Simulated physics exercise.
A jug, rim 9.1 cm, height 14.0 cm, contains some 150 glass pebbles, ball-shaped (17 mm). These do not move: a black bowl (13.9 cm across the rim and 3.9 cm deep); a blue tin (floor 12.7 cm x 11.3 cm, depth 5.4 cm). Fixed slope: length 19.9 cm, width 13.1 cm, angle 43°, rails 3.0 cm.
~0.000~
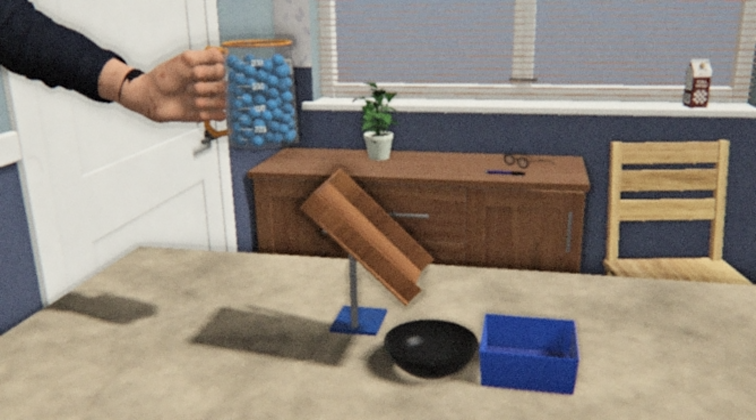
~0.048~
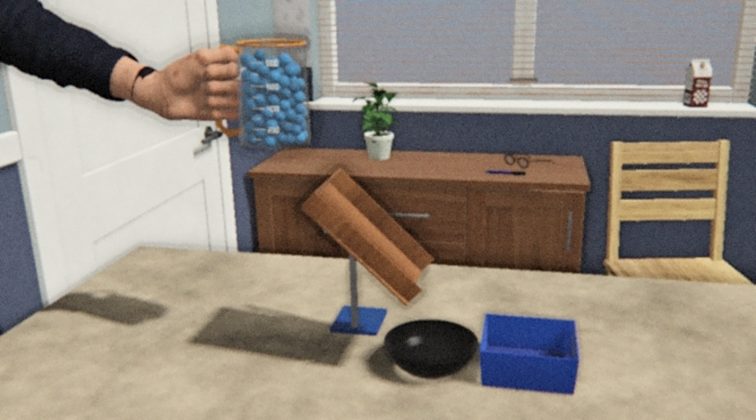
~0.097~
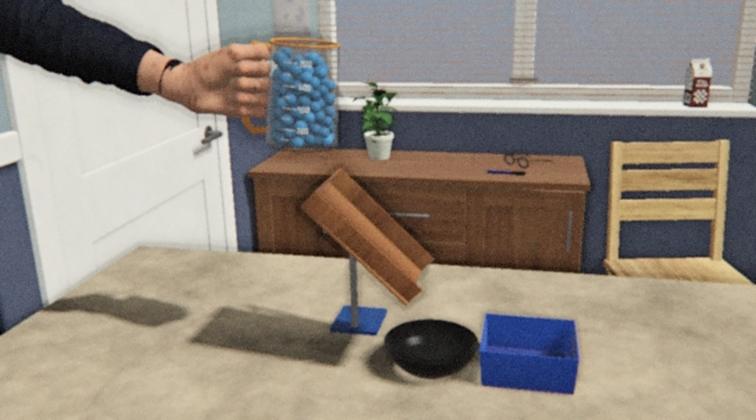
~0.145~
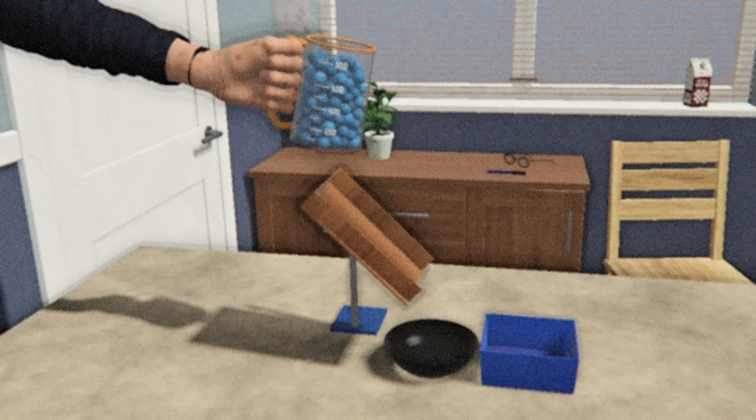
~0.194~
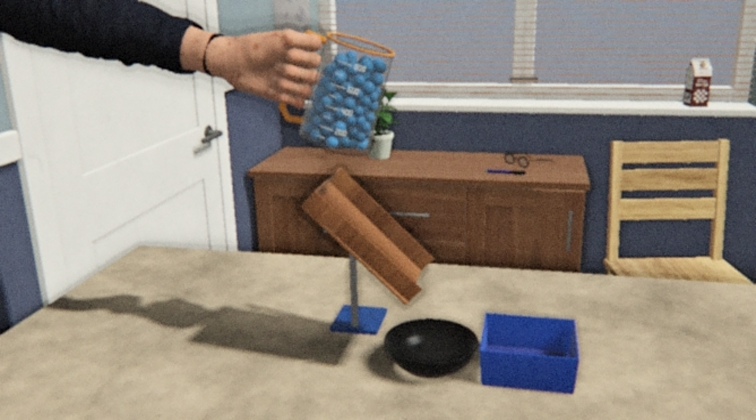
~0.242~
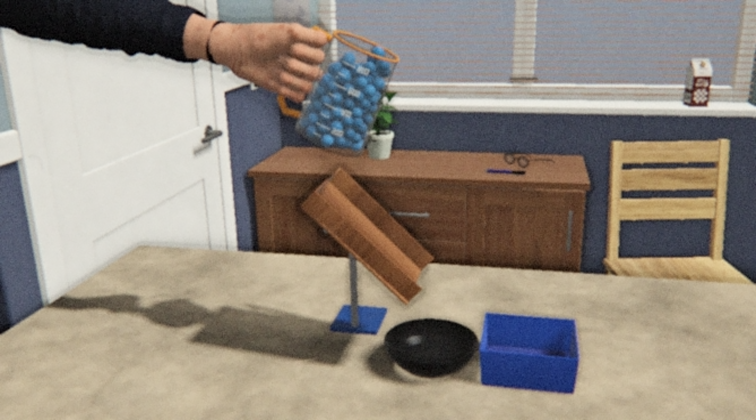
A clear jug full of blue balls, held by a hand, moved right above a table with a wooden chute, a black bowl and a blue box, then tilted to the right.
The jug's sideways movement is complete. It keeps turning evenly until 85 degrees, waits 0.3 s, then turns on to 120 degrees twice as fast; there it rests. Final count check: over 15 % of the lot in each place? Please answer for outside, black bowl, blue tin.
Over 15 %? Outside: Yes; black bowl: Yes; blue tin: No.
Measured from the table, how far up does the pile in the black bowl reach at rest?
About 5.5 cm.
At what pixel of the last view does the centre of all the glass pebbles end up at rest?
It sits close to (434, 350) in the last picture.
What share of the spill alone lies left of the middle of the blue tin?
About 50 per cent.
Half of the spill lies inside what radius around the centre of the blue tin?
52 cm.
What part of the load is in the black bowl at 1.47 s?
About 10 %.
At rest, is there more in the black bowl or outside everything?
When it all settles, the bigger part is in the black bowl.
Then, at 0.61 s, tilt 72 degrees; jug 100 %; middle of all pieces near (340, 99).
Then, at 0.92 s, tilt 85 degrees; jug 95 %, slope 5 %; middle of all pieces near (344, 101).
Then, at 1.20 s, tilt 105 degrees; jug 85 %, black bowl 5 %, slope 10 %; middle of all pieces near (352, 121).
Then, at 1.47 s, tilt 120 degrees; outside 5 %, jug 40 %, black bowl 10 %, slope 35 %, in the air 5 %; middle of all pieces near (395, 196).
In the end, at 3.3 s, outside 30 %, blue tin 10 %, jug 0 %, black bowl 65 %, slope 0 %.
